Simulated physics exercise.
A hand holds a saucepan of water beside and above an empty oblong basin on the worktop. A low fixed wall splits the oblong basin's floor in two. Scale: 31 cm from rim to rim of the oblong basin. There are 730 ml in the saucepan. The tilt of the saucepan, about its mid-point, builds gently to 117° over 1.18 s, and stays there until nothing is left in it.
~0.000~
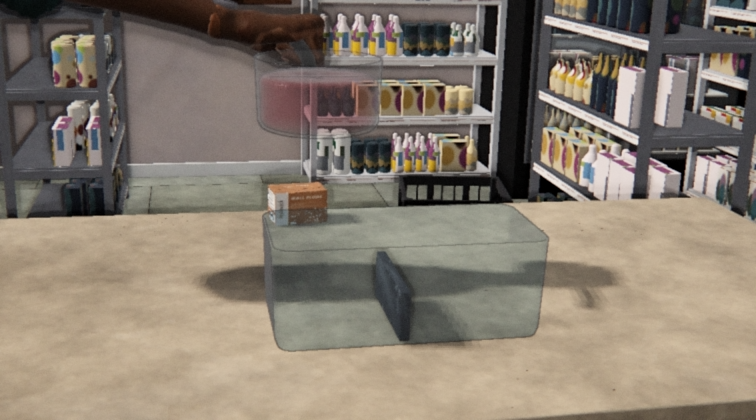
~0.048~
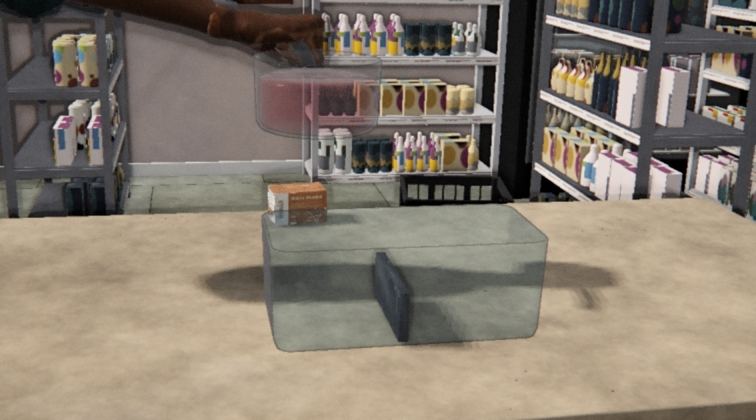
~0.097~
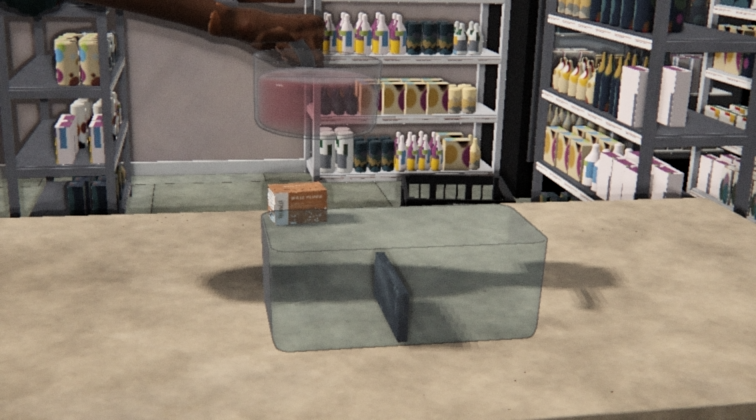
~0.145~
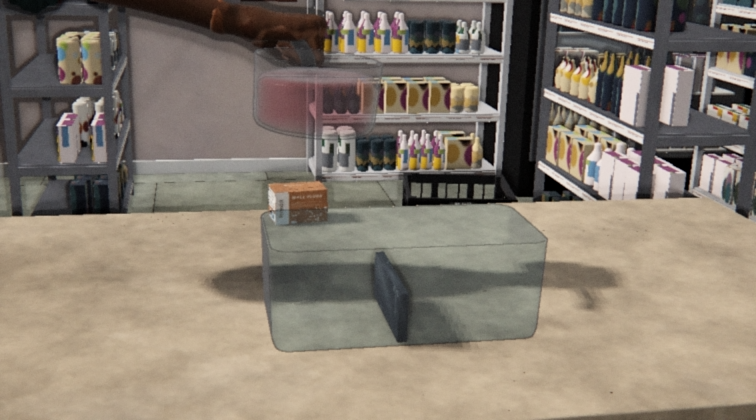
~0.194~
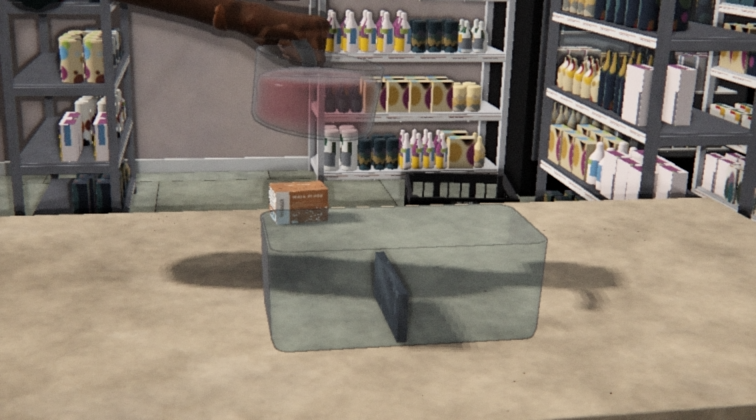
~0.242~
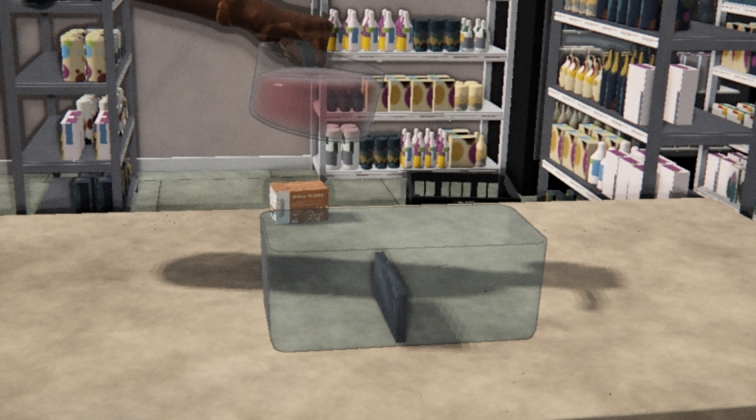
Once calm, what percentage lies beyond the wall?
The far part has some 81 per cent.
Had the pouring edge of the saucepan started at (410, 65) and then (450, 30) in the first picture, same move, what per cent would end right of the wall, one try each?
In turn about 95 and 85 per cent.
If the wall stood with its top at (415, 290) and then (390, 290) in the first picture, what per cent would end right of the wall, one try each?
First 65, then 80 per cent.
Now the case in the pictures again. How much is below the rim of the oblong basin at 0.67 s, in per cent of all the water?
Some 10 per cent.
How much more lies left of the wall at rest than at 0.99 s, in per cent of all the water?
Near 14 in a hundred.
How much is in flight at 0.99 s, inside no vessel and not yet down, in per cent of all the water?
About 10 per cent.
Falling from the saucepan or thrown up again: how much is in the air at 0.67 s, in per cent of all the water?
Near 34 in a hundred.
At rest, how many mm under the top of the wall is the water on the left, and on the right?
Some 52 mm on the left and 34 mm on the right.
Then, 0.67 s in, the tilt is 71° and 58 per cent is still to pour, 0 is left of the wall and 9 right of it.
Then, 0.99 s in, the tilt is 110° and 7 per cent is still to pour, 5 is left of the wall and 77 right of it.
Then, 1.32 s in, the tilt is 117° and 0 per cent is still to pour, 18 is left of the wall and 81 right of it.
Then, 1.68 s in, the tilt is 117° and 0 per cent is still to pour, 18 is left of the wall and 81 right of it.
Finally, 18 per cent lies left of the wall, 81 right of it and 1 outside.
